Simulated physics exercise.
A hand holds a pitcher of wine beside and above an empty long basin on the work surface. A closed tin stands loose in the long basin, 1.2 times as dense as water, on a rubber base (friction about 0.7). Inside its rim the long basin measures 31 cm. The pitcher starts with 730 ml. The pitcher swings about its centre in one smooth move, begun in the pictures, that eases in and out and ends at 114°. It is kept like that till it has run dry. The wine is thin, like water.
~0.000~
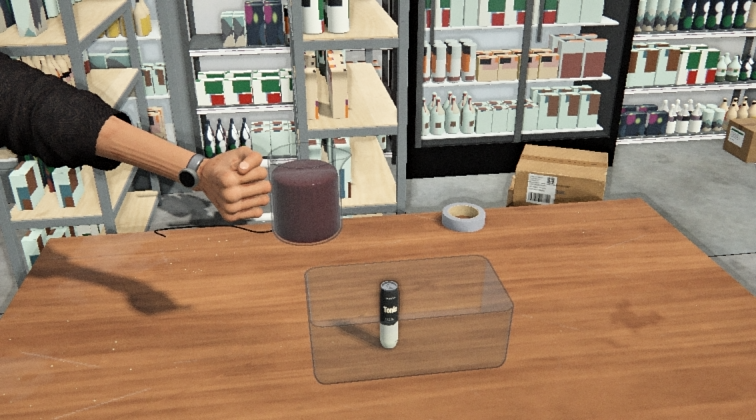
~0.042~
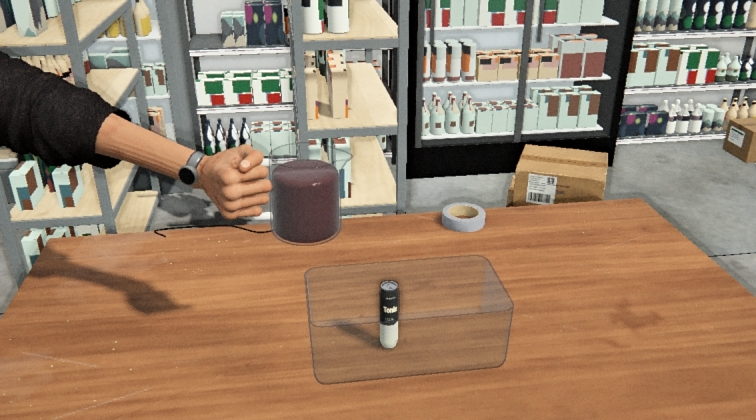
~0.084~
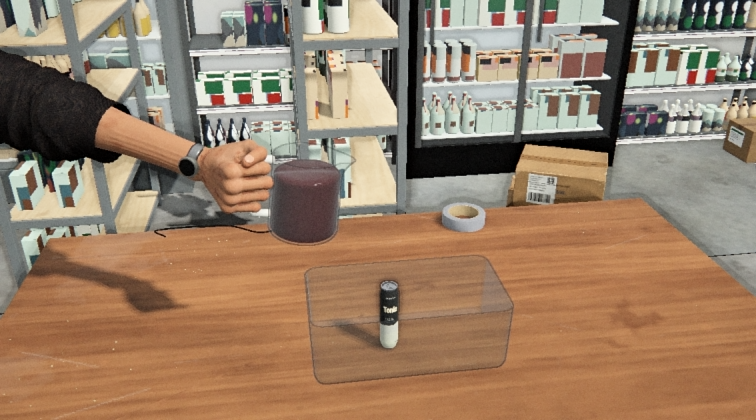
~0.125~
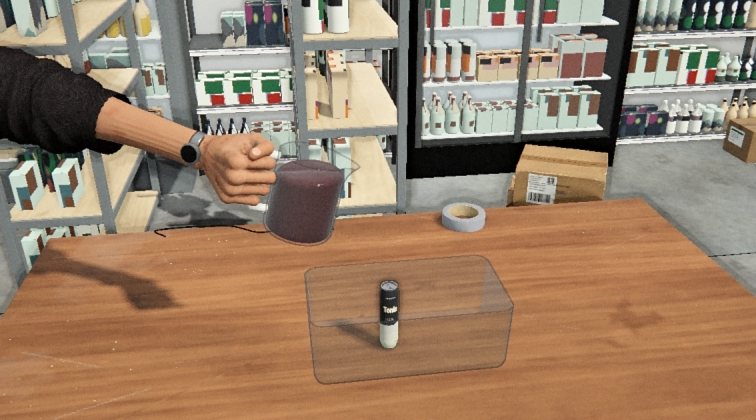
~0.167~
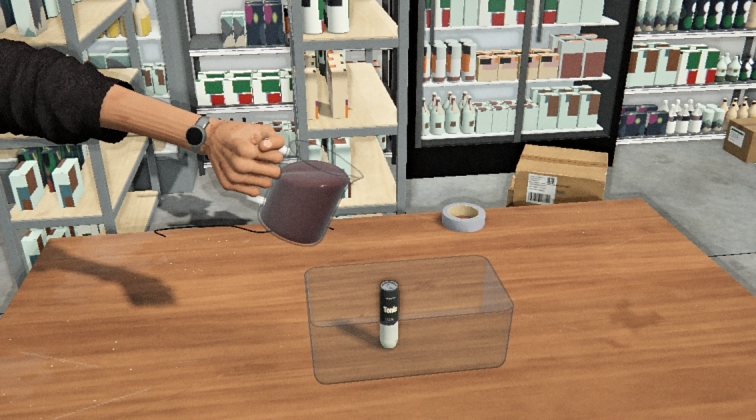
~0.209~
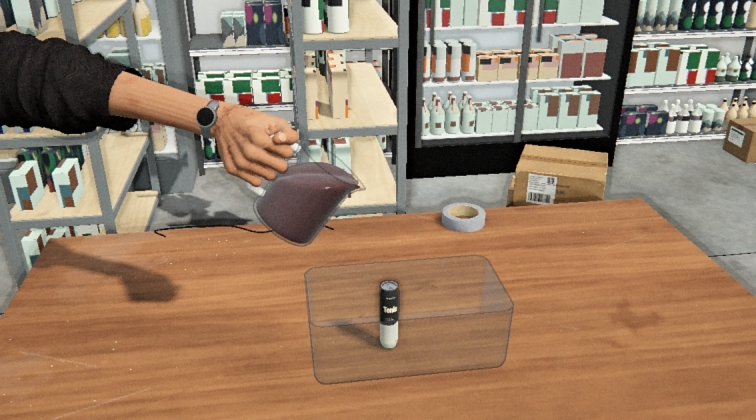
On a wooden table, a hand tilts a pitcher of dark wine rightward beside a clear basin holding a tin.
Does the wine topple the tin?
It goes over.
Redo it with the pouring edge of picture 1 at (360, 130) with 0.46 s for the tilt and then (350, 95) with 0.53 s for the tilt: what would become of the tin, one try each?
First it remains upright; then it stays up.
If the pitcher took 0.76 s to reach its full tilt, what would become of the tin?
Then it topples.
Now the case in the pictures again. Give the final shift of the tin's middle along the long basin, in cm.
About 12.0 cm.
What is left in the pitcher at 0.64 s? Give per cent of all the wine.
Some 12 per cent.
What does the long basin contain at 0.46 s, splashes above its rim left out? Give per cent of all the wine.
About 10 per cent.
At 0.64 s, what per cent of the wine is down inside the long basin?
About 68 per cent.
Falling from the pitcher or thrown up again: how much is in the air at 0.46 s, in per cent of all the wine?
Some 36 per cent.
Then, 0.46 s in, the tilt is 108° and 53 per cent is still to pour; the tin stands where it began.
Then, 0.64 s in, the tilt is 114° and 11 per cent is still to pour; the tin stands where it began.
Then, 0.82 s in, the tilt is 114° and 1 per cent is still to pour; the tin leans 16°.
Then, 1.03 s in, the tilt is 114° and 0 per cent is still to pour; the tin lies on its side.
Finally, the tin lies on its side.
